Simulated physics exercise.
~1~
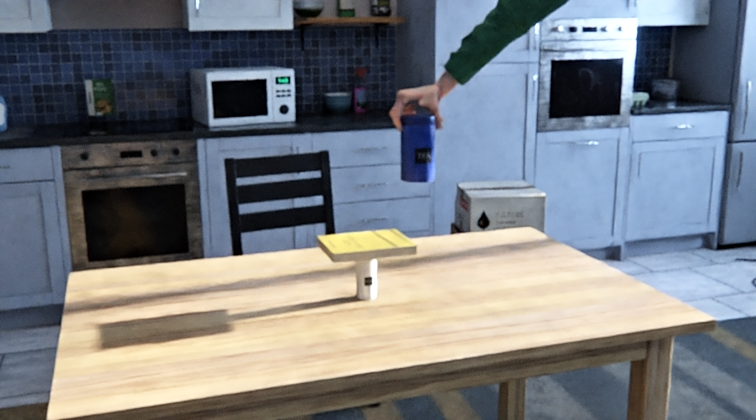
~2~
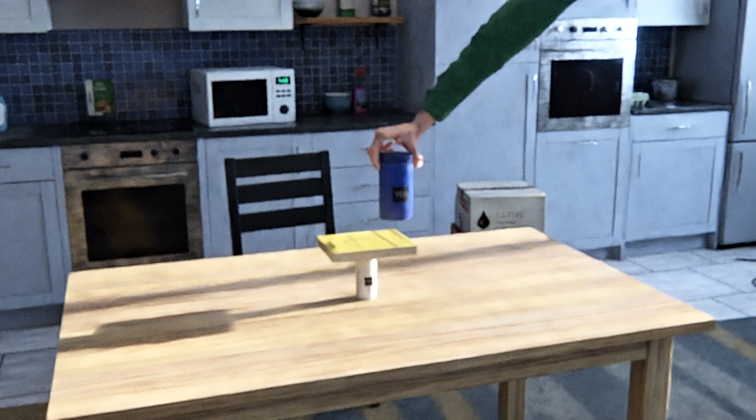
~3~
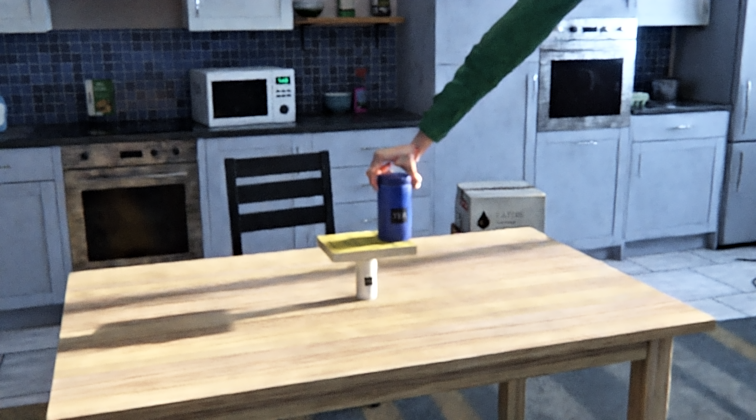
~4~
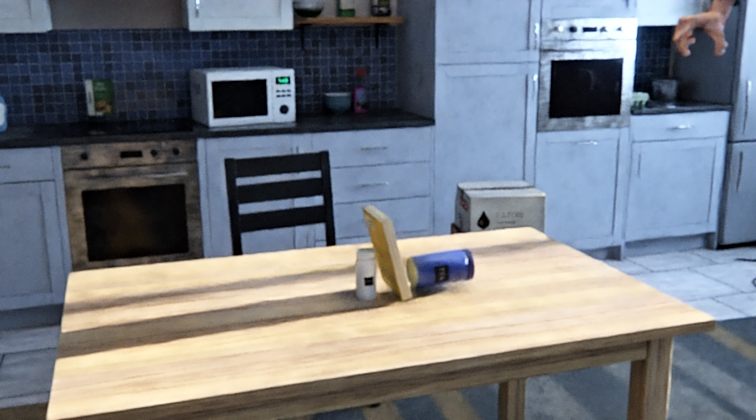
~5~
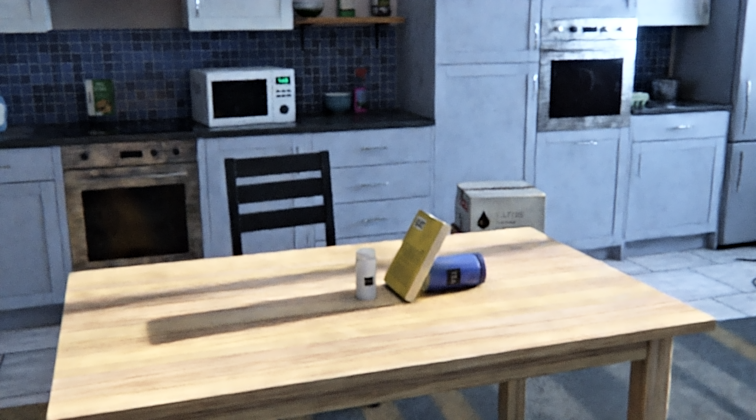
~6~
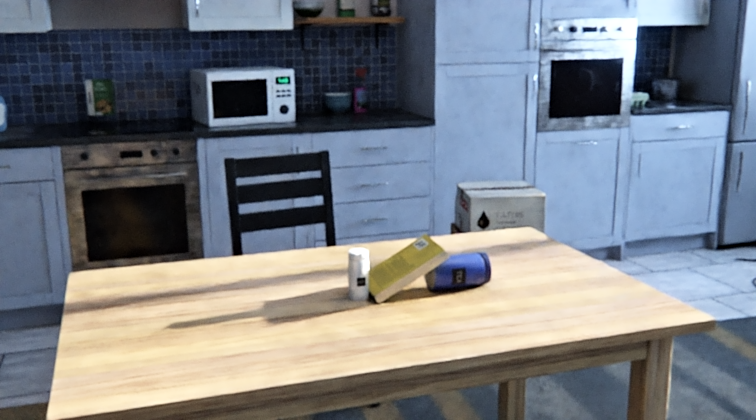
In a kitchen, a hand lowered a blue jar onto the right side of a yellow book balanced on a white shaker and let go; the book tipped over and the jar fell, leaving the book leaning against it beside the upright shaker.
